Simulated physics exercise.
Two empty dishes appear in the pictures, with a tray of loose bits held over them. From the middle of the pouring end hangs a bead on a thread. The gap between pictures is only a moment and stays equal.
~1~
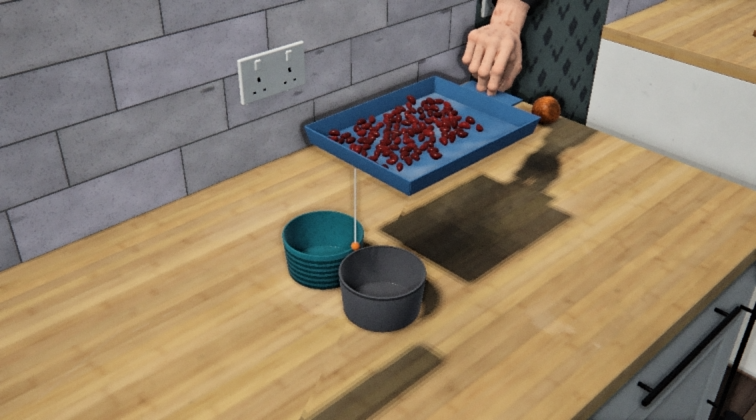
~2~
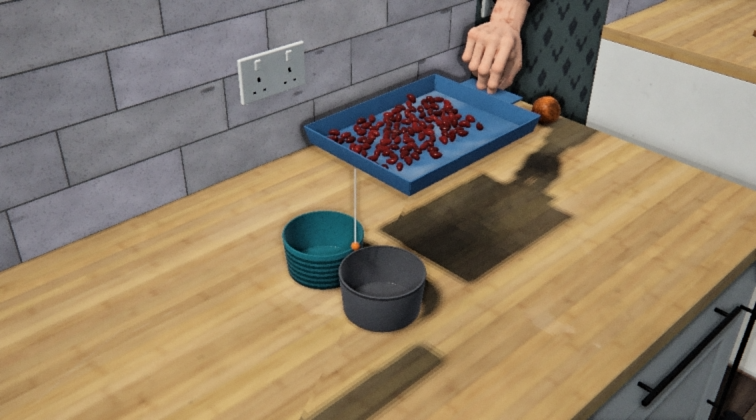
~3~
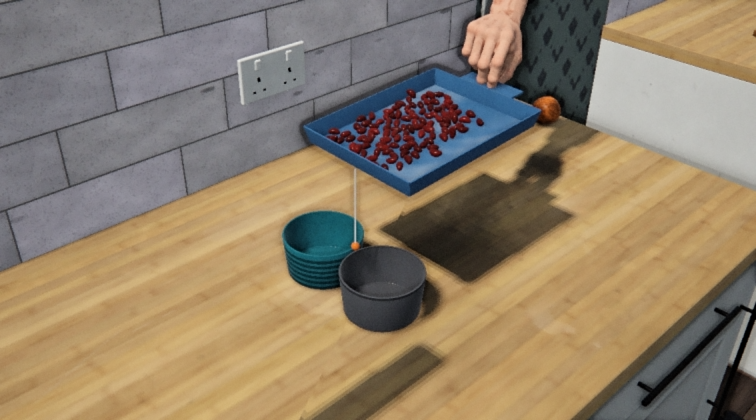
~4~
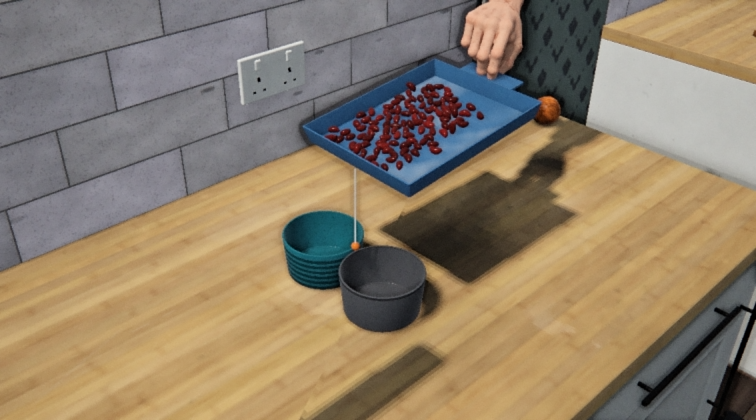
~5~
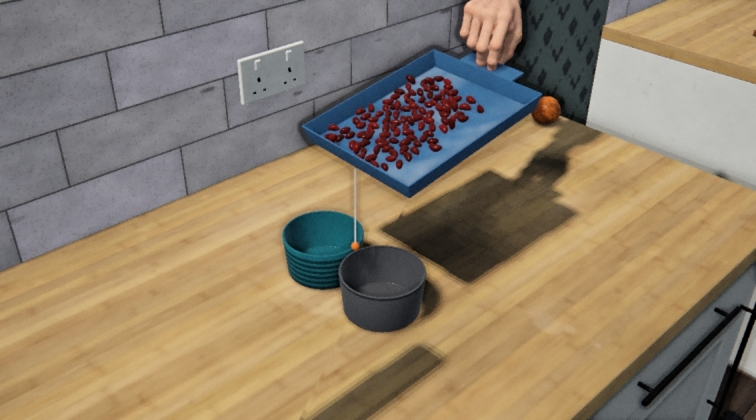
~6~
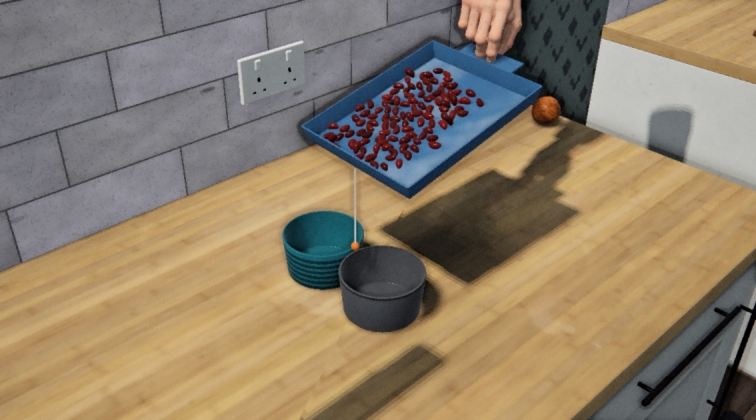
On a wooden kitchen counter against a grey brick wall, a hand holds a blue tray of dark red beans above two empty dishes, one teal and one grey. The tray starts out level, then its handle end rises gradually and it tilts slightly toward its lower right corner, while the dishes stay still.
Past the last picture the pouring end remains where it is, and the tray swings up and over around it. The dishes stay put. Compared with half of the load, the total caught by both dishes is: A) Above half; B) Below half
Below half (B).
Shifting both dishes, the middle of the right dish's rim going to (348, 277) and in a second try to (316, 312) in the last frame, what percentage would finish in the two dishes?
60 per cent the first time, 40 per cent the second time.
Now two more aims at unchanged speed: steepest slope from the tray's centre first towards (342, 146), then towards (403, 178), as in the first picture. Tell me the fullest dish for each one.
The first try favours the dish to the left; the second favours the dish to the right.
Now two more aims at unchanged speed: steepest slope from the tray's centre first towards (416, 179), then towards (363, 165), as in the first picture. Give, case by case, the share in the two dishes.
Near 60 % and 10 %.
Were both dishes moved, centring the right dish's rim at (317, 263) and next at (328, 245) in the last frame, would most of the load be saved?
Well, a minority share the first time and a minority share the next.
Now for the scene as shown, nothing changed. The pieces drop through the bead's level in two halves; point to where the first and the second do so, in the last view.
Points: About (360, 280), then about (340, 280).
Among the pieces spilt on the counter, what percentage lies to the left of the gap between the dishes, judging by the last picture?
Near 70 in a hundred.
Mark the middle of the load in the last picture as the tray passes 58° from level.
Roughly at (369, 135).
Shortly afterwards, tray tipped steeply; the whole lot on the tray.
Next, tray tipped right over; the bulk on the tray; only a few in the right dish; only a few outside both; near a quarter in the air.
Some moments later, tray tipped past a quarter turn; near a quarter in the right dish; only a few in the left dish; the bulk outside both.
In the end, tray tipped past a quarter turn; near a quarter in the right dish; only a few in the left dish; the bulk outside both.
